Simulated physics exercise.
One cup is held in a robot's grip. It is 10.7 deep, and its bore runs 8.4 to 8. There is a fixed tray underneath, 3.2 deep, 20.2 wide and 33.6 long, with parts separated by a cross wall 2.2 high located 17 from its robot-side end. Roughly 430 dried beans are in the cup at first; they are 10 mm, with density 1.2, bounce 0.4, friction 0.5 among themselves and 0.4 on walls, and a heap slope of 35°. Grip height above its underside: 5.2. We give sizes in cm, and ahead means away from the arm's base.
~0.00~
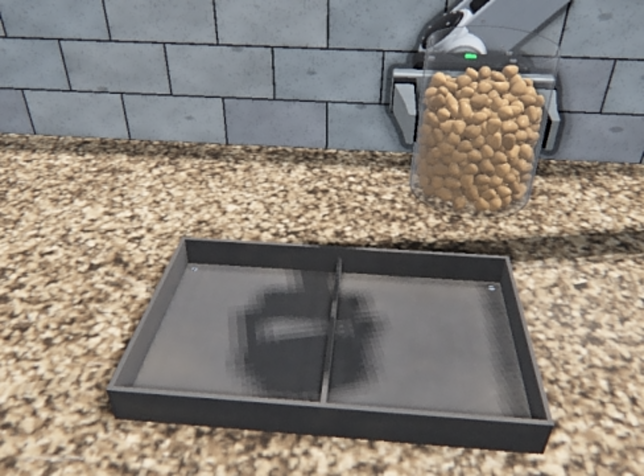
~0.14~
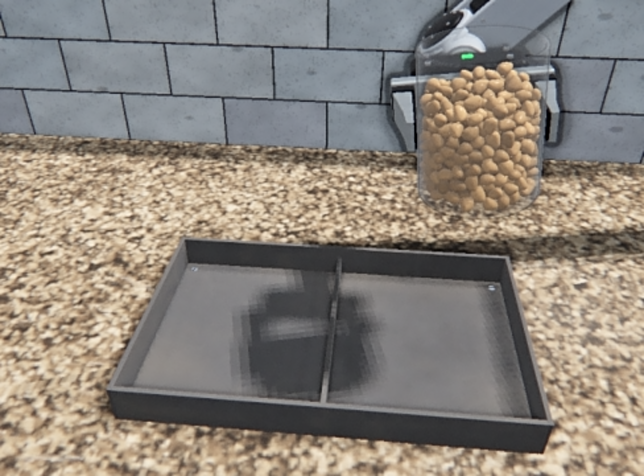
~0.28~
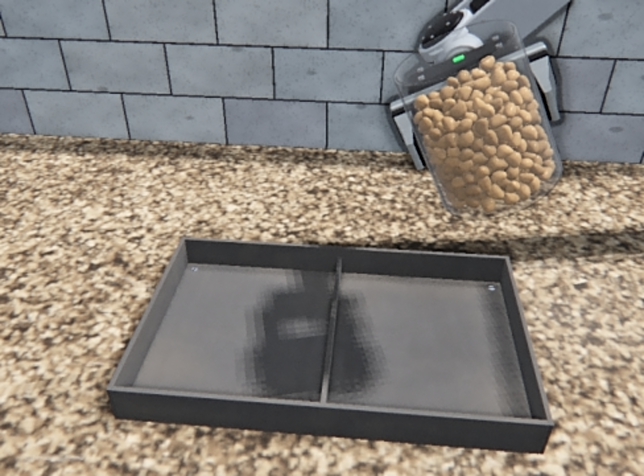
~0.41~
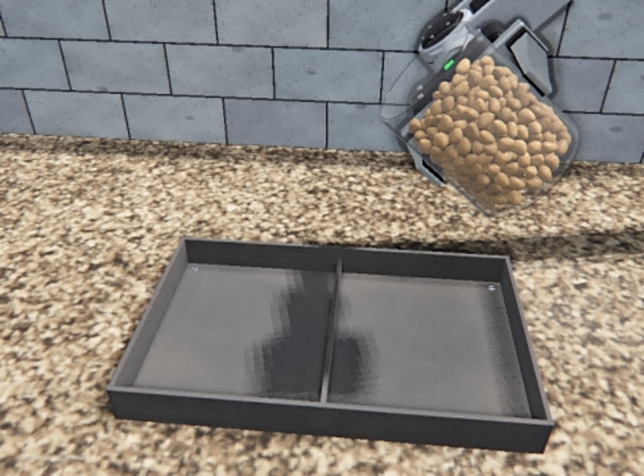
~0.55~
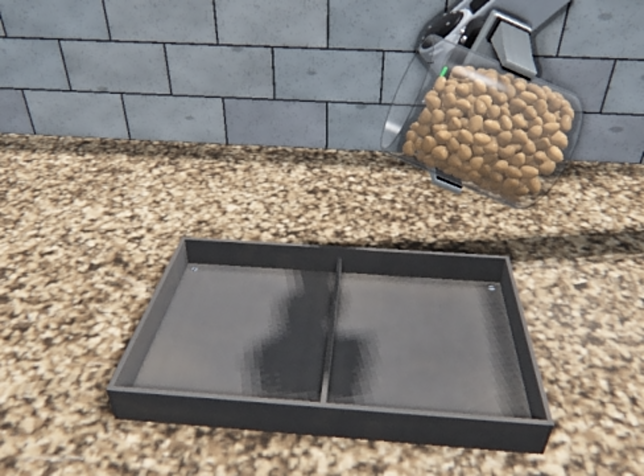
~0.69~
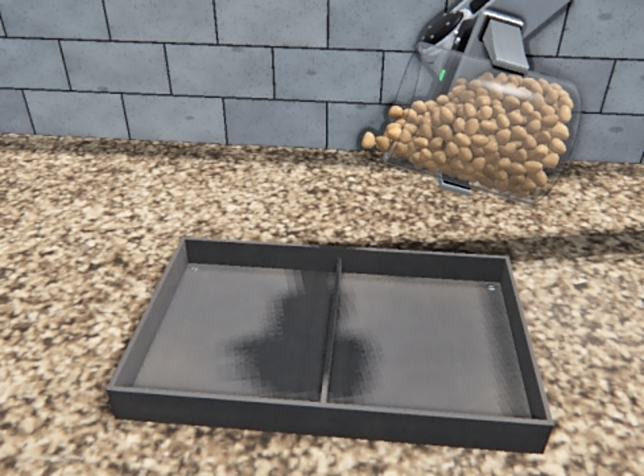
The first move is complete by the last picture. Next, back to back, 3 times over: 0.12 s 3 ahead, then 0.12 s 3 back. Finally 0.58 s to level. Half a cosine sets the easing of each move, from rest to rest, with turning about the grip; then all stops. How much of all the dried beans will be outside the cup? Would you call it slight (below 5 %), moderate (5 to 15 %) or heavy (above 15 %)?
I would call it heavy.
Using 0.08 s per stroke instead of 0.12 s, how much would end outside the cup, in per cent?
The share would be near 40 %.
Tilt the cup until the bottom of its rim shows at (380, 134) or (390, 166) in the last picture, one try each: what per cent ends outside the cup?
Near 10 and 50 in a hundred.
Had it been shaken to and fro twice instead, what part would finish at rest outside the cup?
It would be near 20 per cent.
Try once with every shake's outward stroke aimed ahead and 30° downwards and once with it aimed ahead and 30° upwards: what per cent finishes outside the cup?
You'd get some 10 per cent with the first setting and some 35 per cent with the second.
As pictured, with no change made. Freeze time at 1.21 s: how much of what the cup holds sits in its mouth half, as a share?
35 %.
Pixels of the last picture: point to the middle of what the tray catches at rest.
Roughly at (294, 339) in the last picture.
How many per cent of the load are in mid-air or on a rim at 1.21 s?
About 8 %.
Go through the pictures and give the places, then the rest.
The first frame shows cup middle at (480, 123), level; upper third of the load around (484, 105), from x 420 to 535, top at y 70; 431 in the cup.
The second frame shows cup middle at (479, 123), tilted 7° forward; upper third of the load around (483, 105), from x 425 to 535, top at y 70.
The third frame shows cup middle at (479, 123), tilted 26° forward; upper third of the load around (486, 106), from x 420 to 550, top at y 65.
The fourth frame shows cup middle at (478, 124), tilted 50° forward; upper third of the load around (489, 105), from x 415 to 565, top at y 65.
The fifth frame shows cup middle at (477, 124), tilted 69° forward; upper third of the load around (492, 102), from x 410 to 565, top at y 70.
The sixth frame shows cup middle at (477, 125), tilted 76° forward; upper third of the load around (503, 106), from x 370 to 565, top at y 80; 431 in the cup.
After 1.21 s, tilted 76° forward, highest piece 24 above the table; 353 in the cup, 32 in the far-side part, 12 in the robot-side part, 34 in flight or on a rim.
After 1.73 s, tilted 32° forward, highest piece 26 above the table; 321 in the cup, 68 in the far-side part, 40 in the robot-side part, 2 in flight or on a rim.
After 2.19 s, level, highest piece 26 above the table; 321 in the cup, 70 in the far-side part, 40 in the robot-side part.
After 3.24 s, level, highest piece 26 above the table; 321 in the cup, 70 in the far-side part, 40 in the robot-side part.
At rest, 321 in the cup, 70 in the far-side part, 40 in the robot-side part. That is 26 % outside the cup.
